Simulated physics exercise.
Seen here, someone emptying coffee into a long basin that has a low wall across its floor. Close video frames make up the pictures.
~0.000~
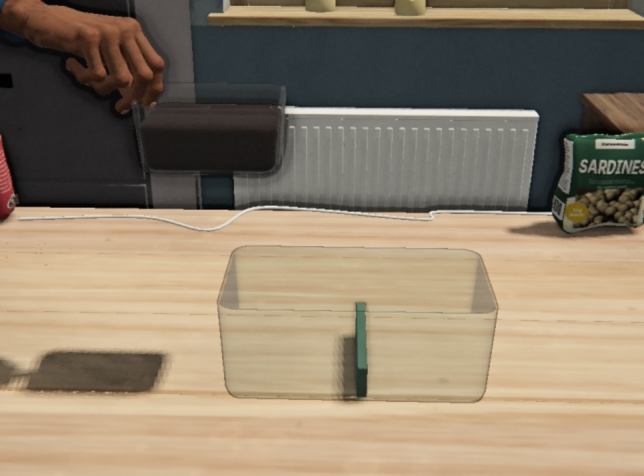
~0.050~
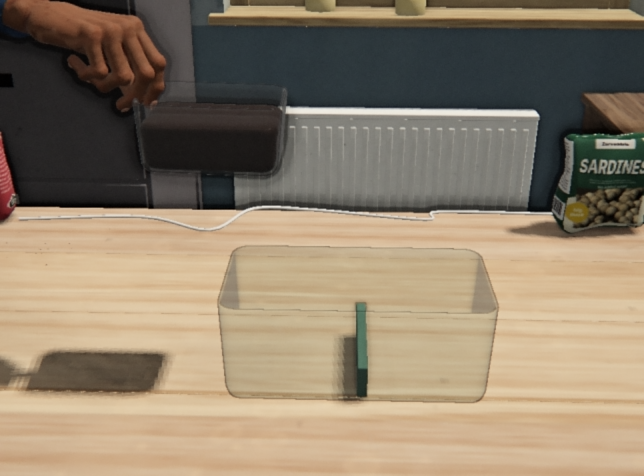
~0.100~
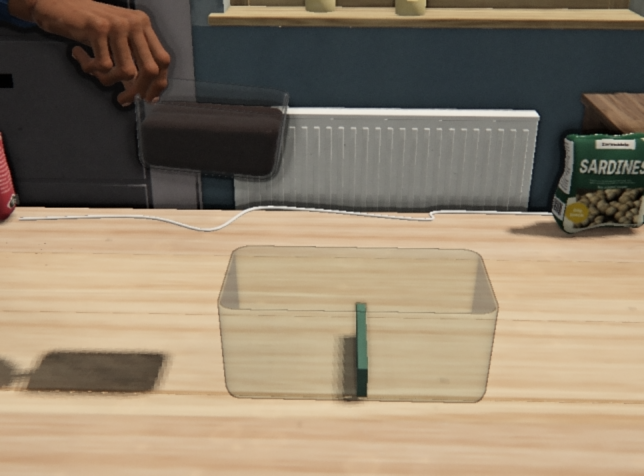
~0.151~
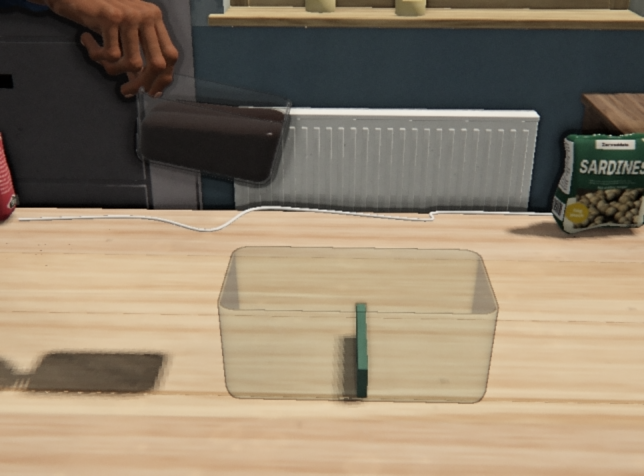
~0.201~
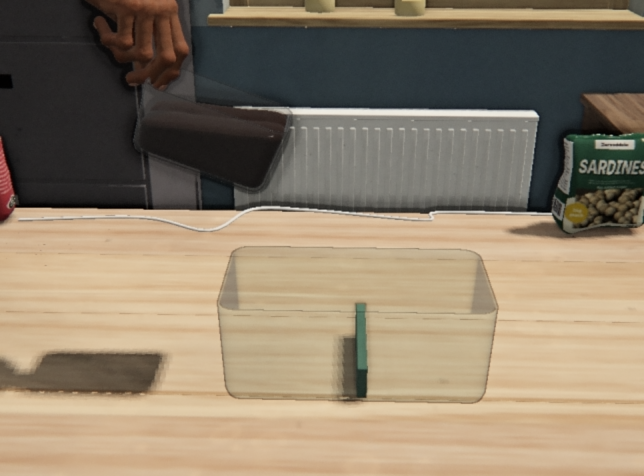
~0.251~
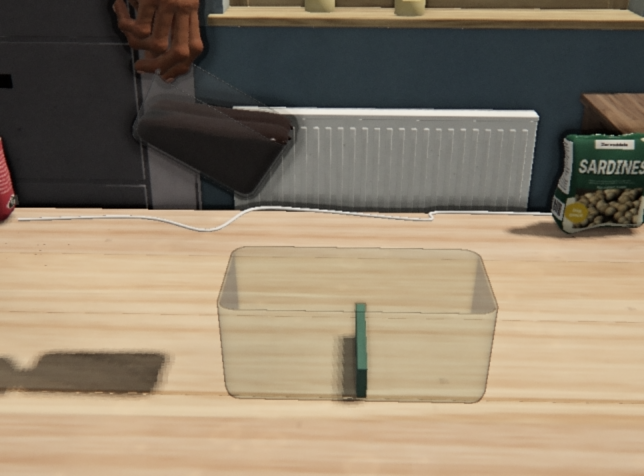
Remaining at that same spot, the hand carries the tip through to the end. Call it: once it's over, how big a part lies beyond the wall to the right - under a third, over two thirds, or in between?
Under a third.
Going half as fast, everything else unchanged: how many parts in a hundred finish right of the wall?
It comes to around 40 per cent.
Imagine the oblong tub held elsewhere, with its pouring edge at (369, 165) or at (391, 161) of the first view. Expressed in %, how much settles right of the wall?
First place gives some 85 %, second place some 90 %.
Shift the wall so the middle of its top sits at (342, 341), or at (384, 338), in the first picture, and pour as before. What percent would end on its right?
Note: Roughly 55 % in case one, 10 % in case two.
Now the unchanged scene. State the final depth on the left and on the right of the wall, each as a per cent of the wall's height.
50 % left, 20 % right.
A moment on, the oblong tub is tipped on its side and 25 per cent is still to pour, 19 is left of the wall and 1 right of it.
Next, the oblong tub is tipped on its side and 7 per cent is still to pour, 69 is left of the wall and 18 right of it.
Then the oblong tub is tipped on its side and 2 per cent is still to pour, 74 is left of the wall and 19 right of it.
Later the oblong tub is tipped on its side and 0 per cent is still to pour, 78 is left of the wall and 20 right of it.
In the end 78 per cent lies left of the wall, 20 right of it and 2 outside.
